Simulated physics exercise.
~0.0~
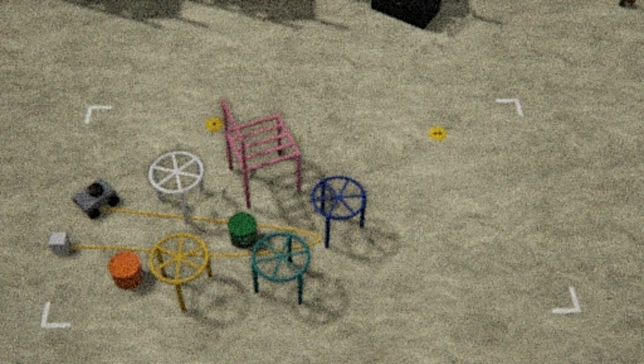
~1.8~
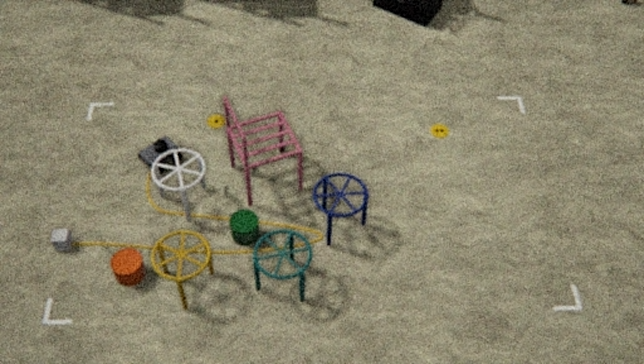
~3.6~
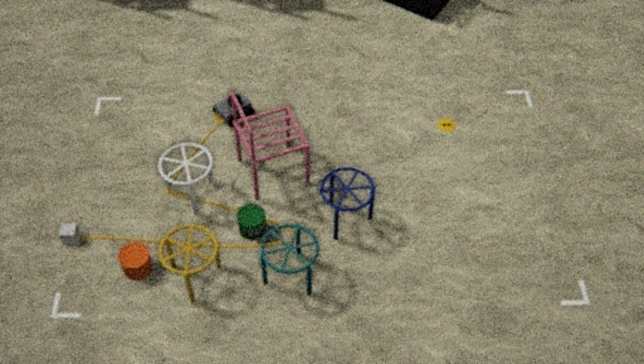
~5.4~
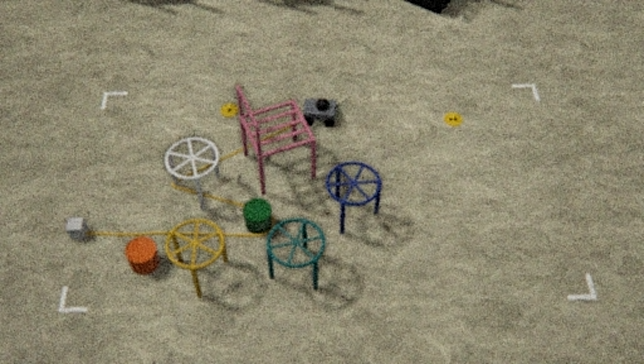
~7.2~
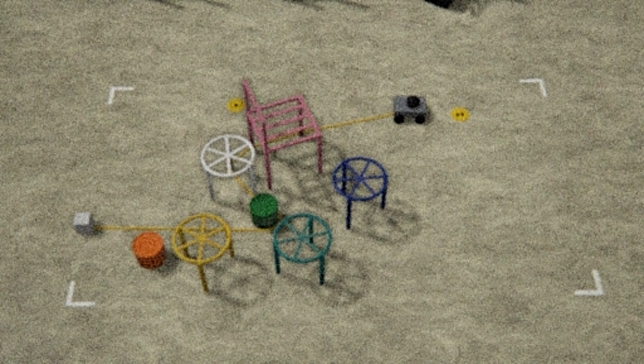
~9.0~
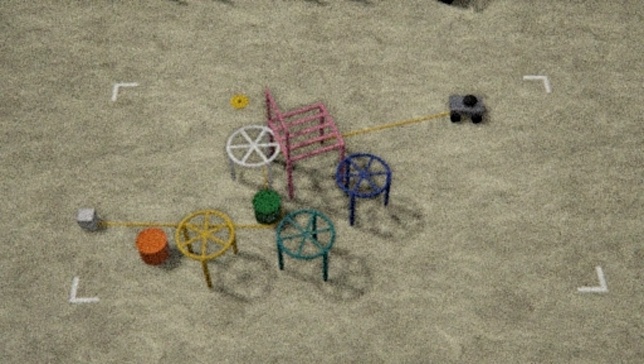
On a sandy-looking shop floor, a small cart towed a yellow lead up past the pink chair and then right toward the far yellow mark, dragging the white stool right and finally shifting the chair, while the yellow stool stayed put.
